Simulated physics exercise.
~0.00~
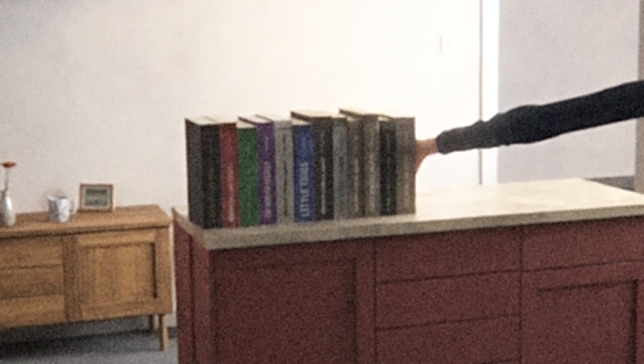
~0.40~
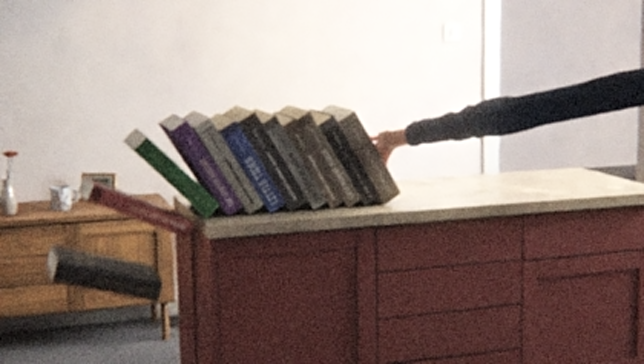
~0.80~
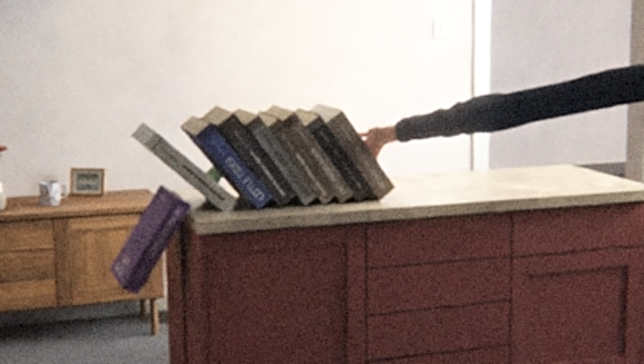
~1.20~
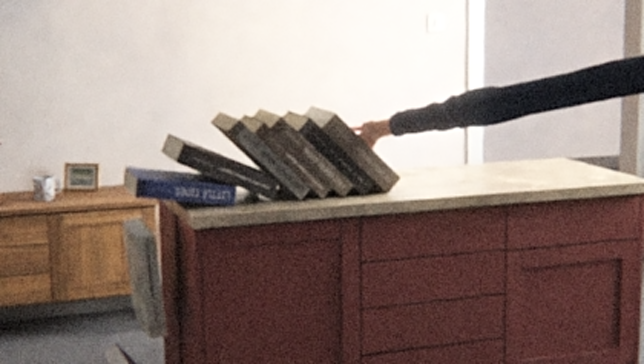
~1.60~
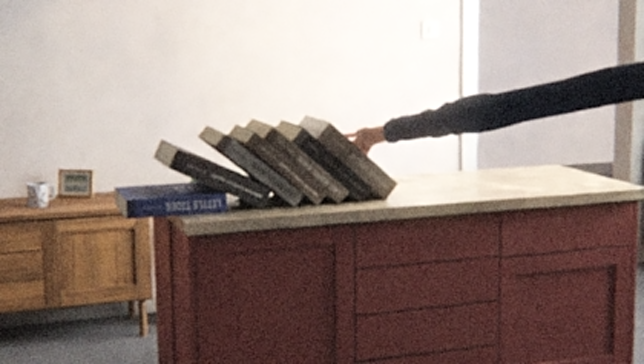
The footage shows a hand pushing a row of upright box files leftward along a worktop, tipping them over so that several, including the red, green and purple ones, drop off the left end, while the blue file ends lying flat over the edge beside the remaining leaning files.
